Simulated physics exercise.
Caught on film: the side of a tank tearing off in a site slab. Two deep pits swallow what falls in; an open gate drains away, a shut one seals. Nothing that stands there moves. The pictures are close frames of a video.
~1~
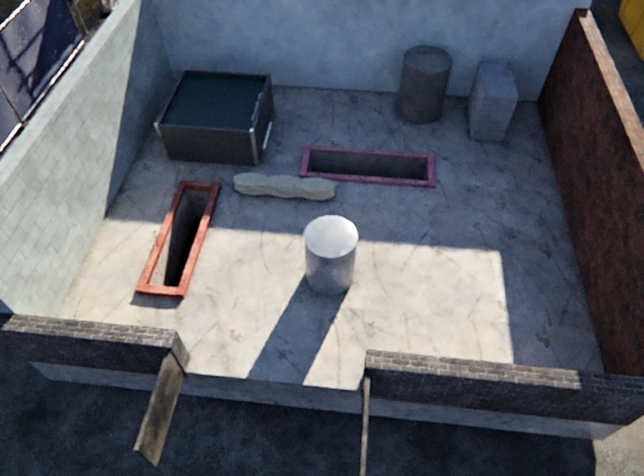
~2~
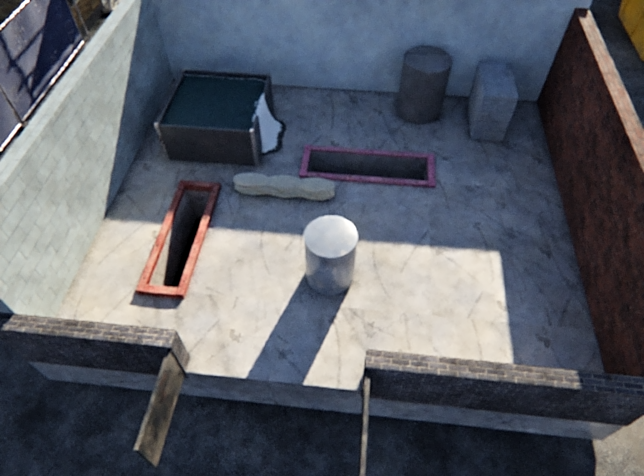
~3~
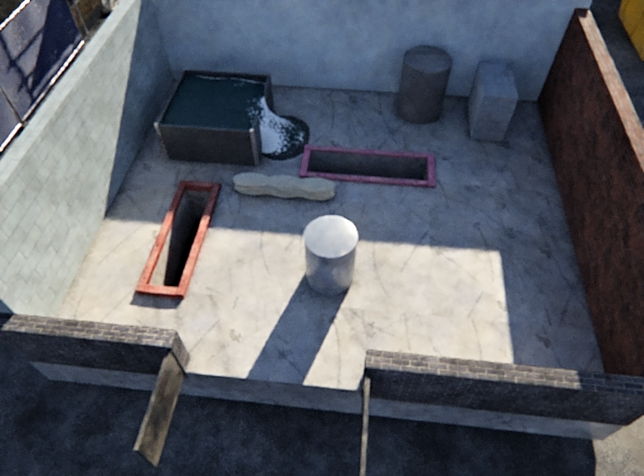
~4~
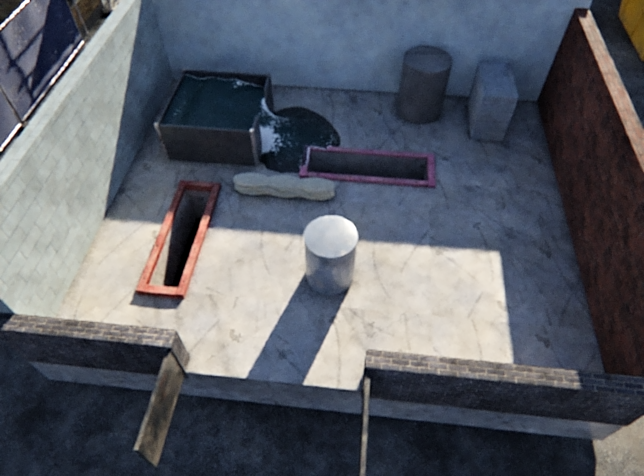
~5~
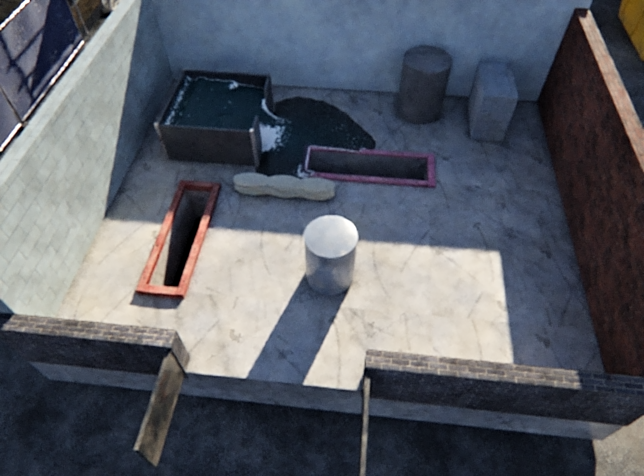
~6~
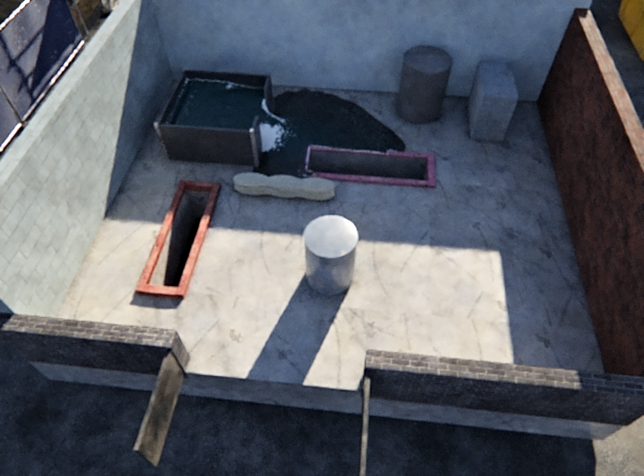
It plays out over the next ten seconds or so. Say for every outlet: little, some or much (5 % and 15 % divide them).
The gate takes not even 5 %; the red pit takes not even 5 %; the pink pit takes above 15 %.
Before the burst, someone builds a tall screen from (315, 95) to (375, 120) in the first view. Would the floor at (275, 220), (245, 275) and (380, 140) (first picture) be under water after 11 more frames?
In turn: Free of water, free of water, flooded.
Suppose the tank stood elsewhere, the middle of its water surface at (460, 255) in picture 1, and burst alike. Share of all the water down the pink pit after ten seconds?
Per cent: Pink 2.
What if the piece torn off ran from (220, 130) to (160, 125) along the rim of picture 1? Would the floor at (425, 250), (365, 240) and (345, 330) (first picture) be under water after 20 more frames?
As listed: Clear, no water, under water.
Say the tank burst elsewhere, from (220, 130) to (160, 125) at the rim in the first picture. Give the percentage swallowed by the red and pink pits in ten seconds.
Per cent: Red 25, pink 0.
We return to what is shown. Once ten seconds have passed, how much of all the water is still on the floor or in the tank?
Near 74 in a hundred.
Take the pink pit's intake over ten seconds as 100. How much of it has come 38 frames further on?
Near 85 in a hundred.
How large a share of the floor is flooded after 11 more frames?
I make it 25 per cent.
A moment on, water covers 15 % of the floor; the gate 0 %, the red pit 0 %, the pink pit 7 %.
Next, water covers 25 % of the floor; the gate 0 %, the red pit 0 %, the pink pit 12 %.
Then, water covers 35 % of the floor; the gate 0 %, the red pit 0 %, the pink pit 17 %.
Later, water covers 50 % of the floor; the gate 0 %, the red pit 0 %, the pink pit 22 %.
In the end, water covers 70 % of the floor; the gate 1 %, the red pit 0 %, the pink pit 26 %.
